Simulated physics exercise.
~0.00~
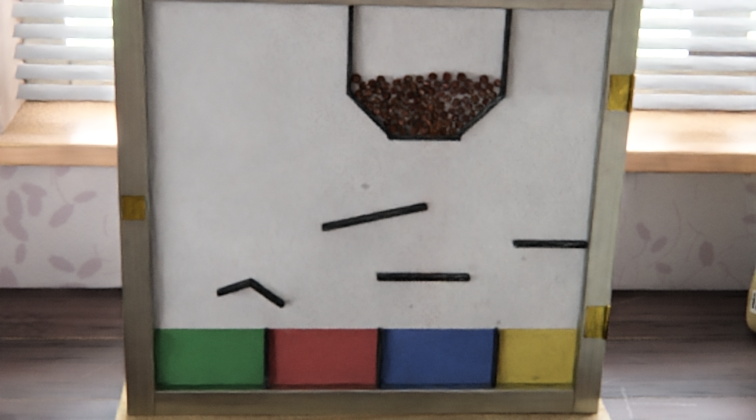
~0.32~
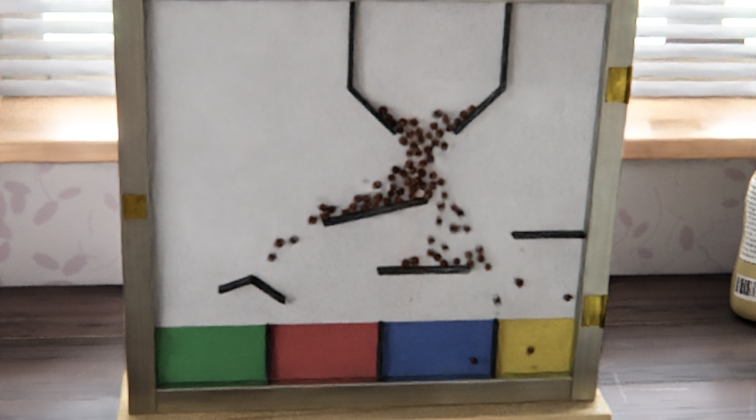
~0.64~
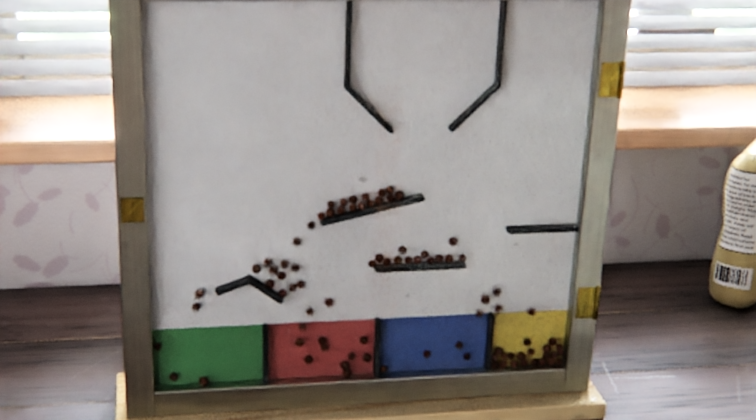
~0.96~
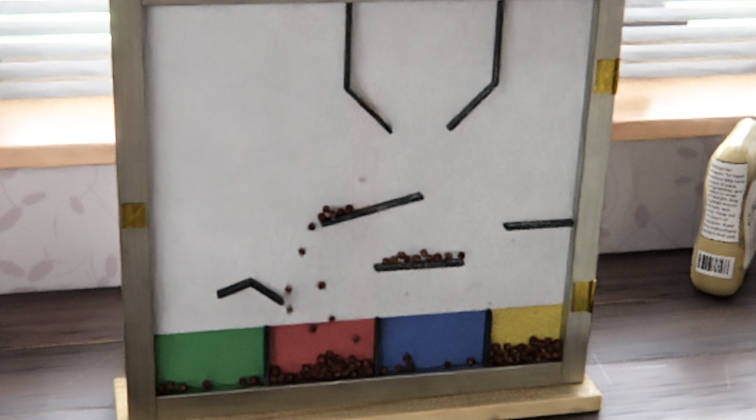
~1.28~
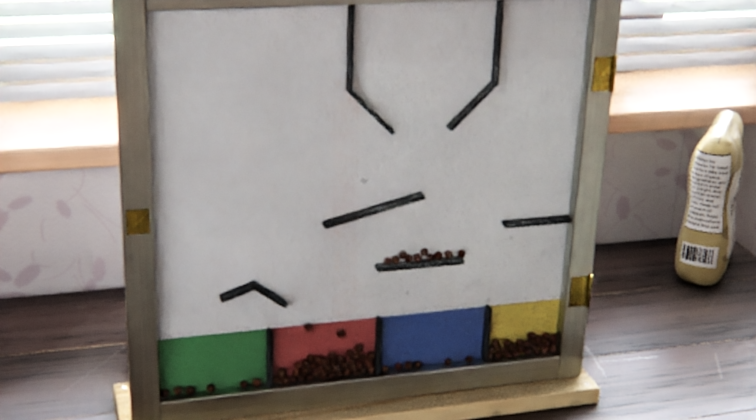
Inside an upright case, dark beads spill down over ledges, most settling in red and yellow.
